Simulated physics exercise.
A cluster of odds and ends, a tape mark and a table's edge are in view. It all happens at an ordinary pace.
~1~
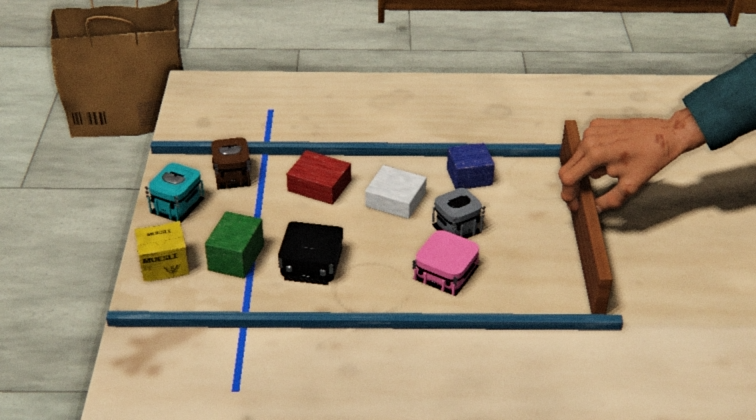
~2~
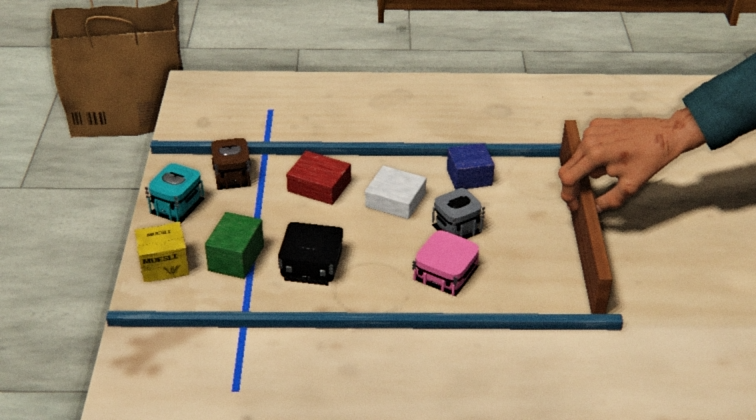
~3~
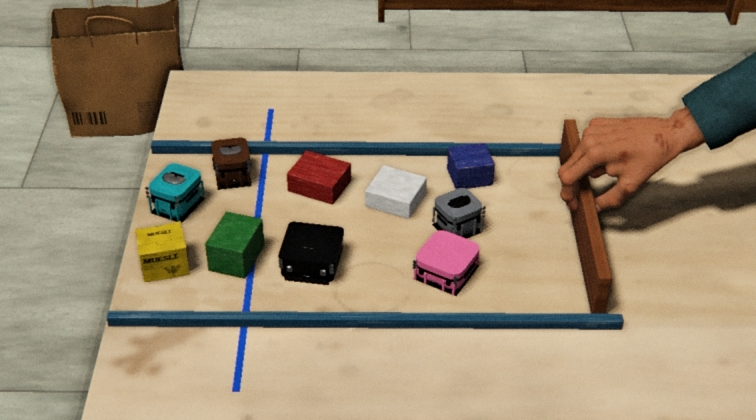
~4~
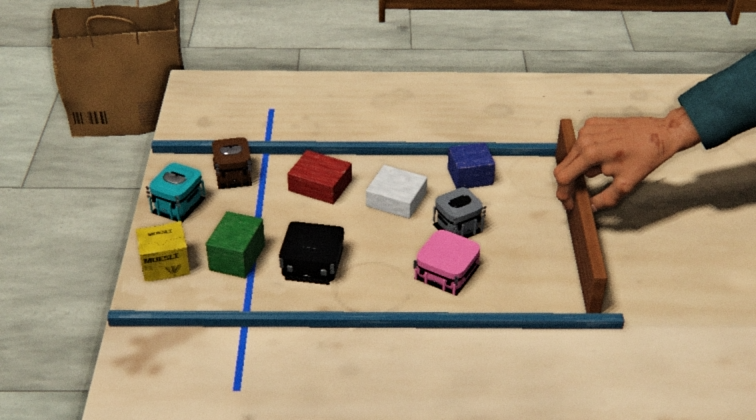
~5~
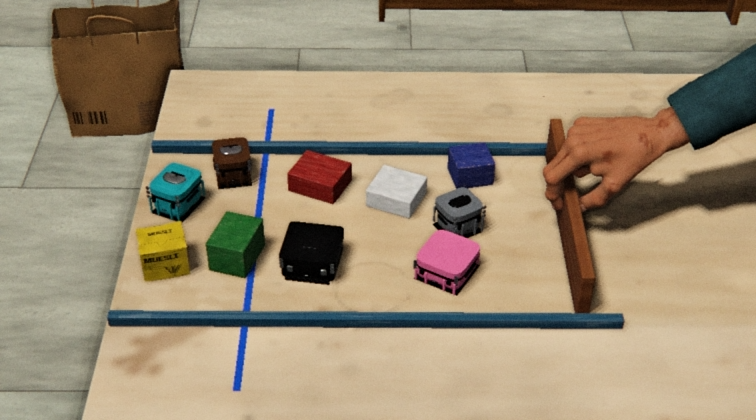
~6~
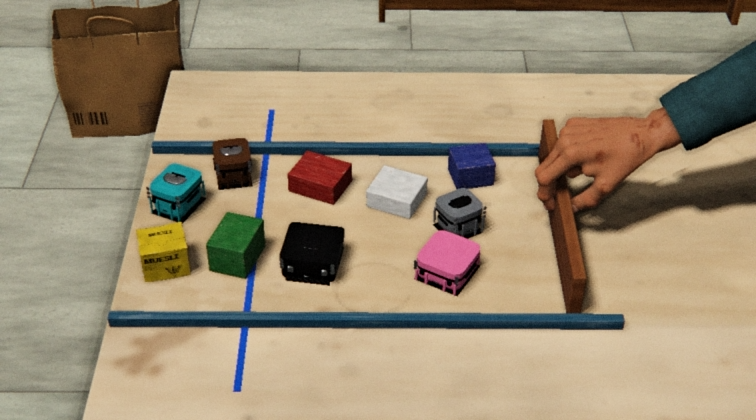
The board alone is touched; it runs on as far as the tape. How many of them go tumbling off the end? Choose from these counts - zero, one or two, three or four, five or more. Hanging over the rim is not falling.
Count: One or two.
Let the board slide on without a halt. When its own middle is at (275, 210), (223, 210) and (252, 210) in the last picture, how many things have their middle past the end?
By position: 1 / 3 / 2.
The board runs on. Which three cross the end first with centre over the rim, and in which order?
Order: Yellow box, then green block, then brown case.
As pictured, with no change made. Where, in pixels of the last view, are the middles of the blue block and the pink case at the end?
In the last picture, roughly (245, 161) and (226, 269).
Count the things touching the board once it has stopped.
It touches 4.
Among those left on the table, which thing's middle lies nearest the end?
It's the green block that ends nearest.
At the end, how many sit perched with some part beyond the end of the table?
2 in all.
A little later, none off yet; yellow box at rest near (163, 252); turquoise case at rest near (177, 192); brown case at rest near (233, 163).
Next, none off yet; yellow box shifted about its own width near (125, 248); turquoise case at rest near (177, 192); brown case shifted about its own width near (194, 162).
When it is over, the number that fall off is one or two; down, yellow box.
